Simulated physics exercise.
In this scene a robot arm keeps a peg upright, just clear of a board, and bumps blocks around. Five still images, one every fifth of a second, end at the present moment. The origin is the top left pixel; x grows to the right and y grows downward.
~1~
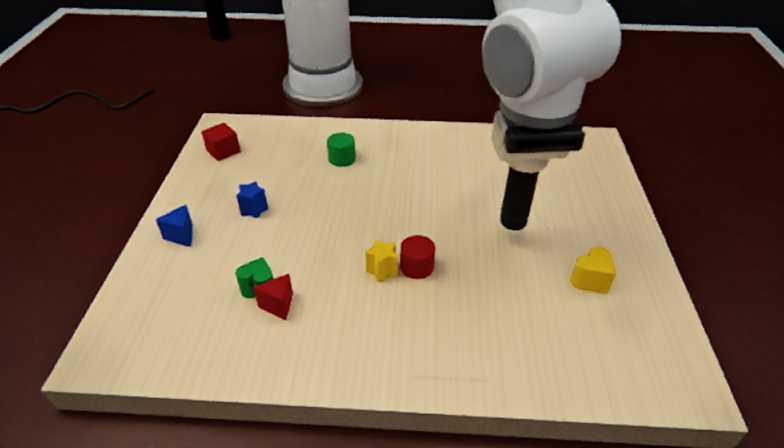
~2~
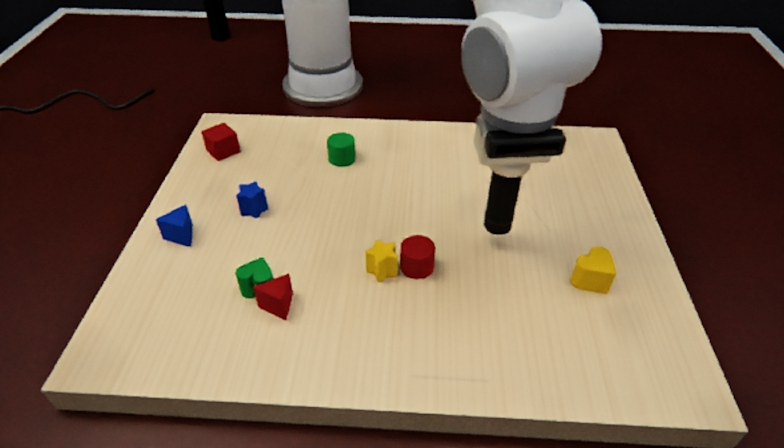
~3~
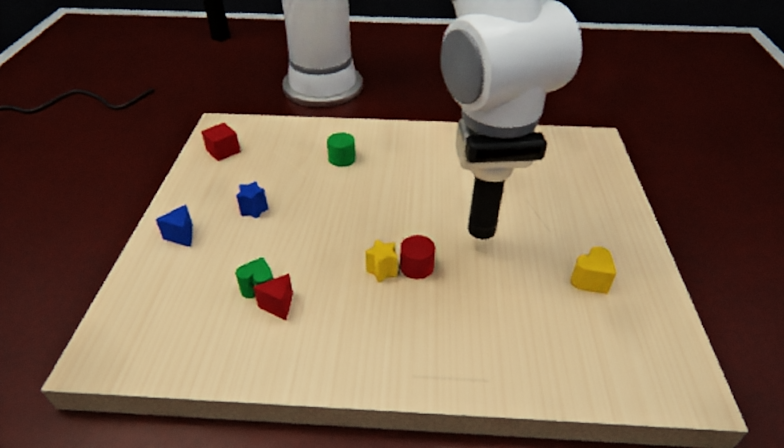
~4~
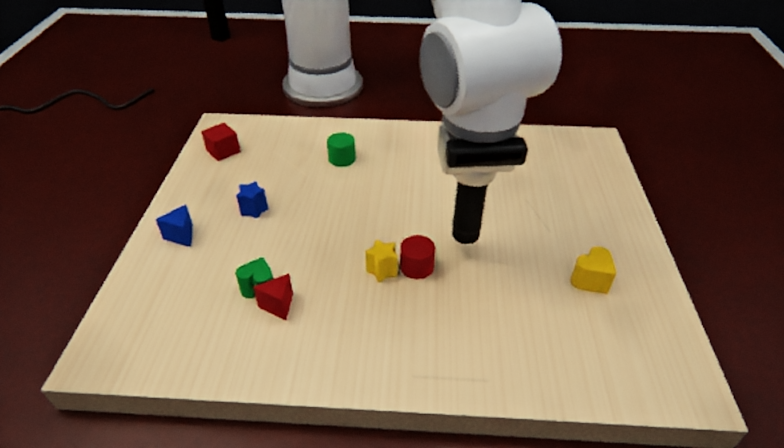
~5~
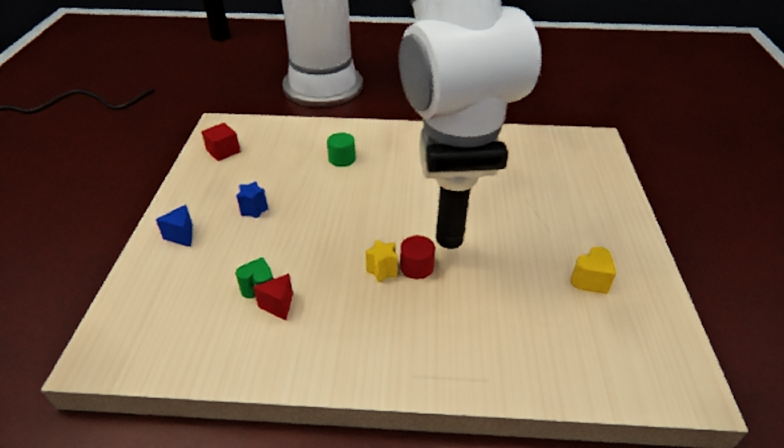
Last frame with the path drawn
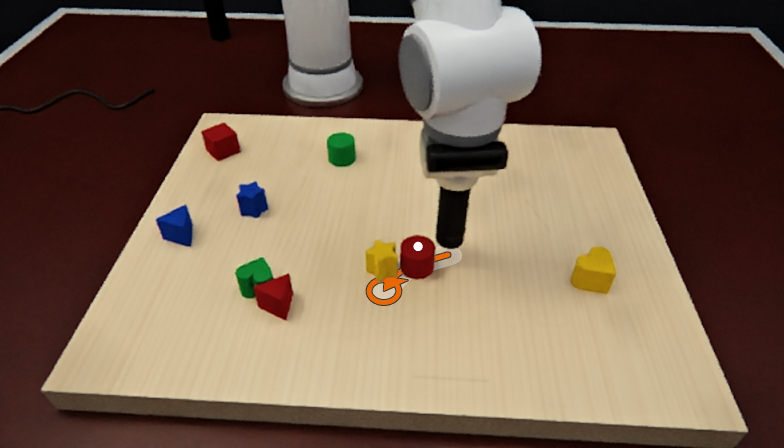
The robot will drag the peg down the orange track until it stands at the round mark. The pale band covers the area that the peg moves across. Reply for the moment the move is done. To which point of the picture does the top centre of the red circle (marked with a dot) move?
The centre of its top face lies at (350, 276).
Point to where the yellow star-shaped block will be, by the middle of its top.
I predict (328, 261).
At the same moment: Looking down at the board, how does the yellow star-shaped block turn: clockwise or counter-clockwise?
Clockwise, from overhead.
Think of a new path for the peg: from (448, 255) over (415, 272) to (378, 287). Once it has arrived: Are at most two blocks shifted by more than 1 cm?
Yes.
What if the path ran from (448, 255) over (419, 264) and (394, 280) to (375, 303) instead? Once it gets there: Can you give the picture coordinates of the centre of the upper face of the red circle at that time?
Around pixel (340, 281).
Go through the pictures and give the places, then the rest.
Peg tip (513, 222); block tops, yellow star-shaped block (383, 250); red circle (418, 246), in the first picture.
Peg (497, 227); blocks unchanged, in the second picture.
Peg (481, 231); blocks unchanged, in the third picture.
Peg (466, 235); blocks unchanged, in the fourth picture.
Peg (450, 240); yellow star-shaped block (383, 250); red circle (418, 246), in the fifth picture.
Path on the board, from (448, 255) through (423, 262) and (399, 273) to (384, 291); the dot is on the red circle.
The first path, step by step. One third of the way, peg (423, 247); yellow star-shaped block (366, 254); red circle (396, 254).
Two thirds of the way, peg (399, 258); yellow star-shaped block (340, 259), turned 15° clockwise; red circle (370, 264).
At the end, peg (384, 276); yellow star-shaped block (328, 261), turned 45° clockwise; red circle (350, 276).
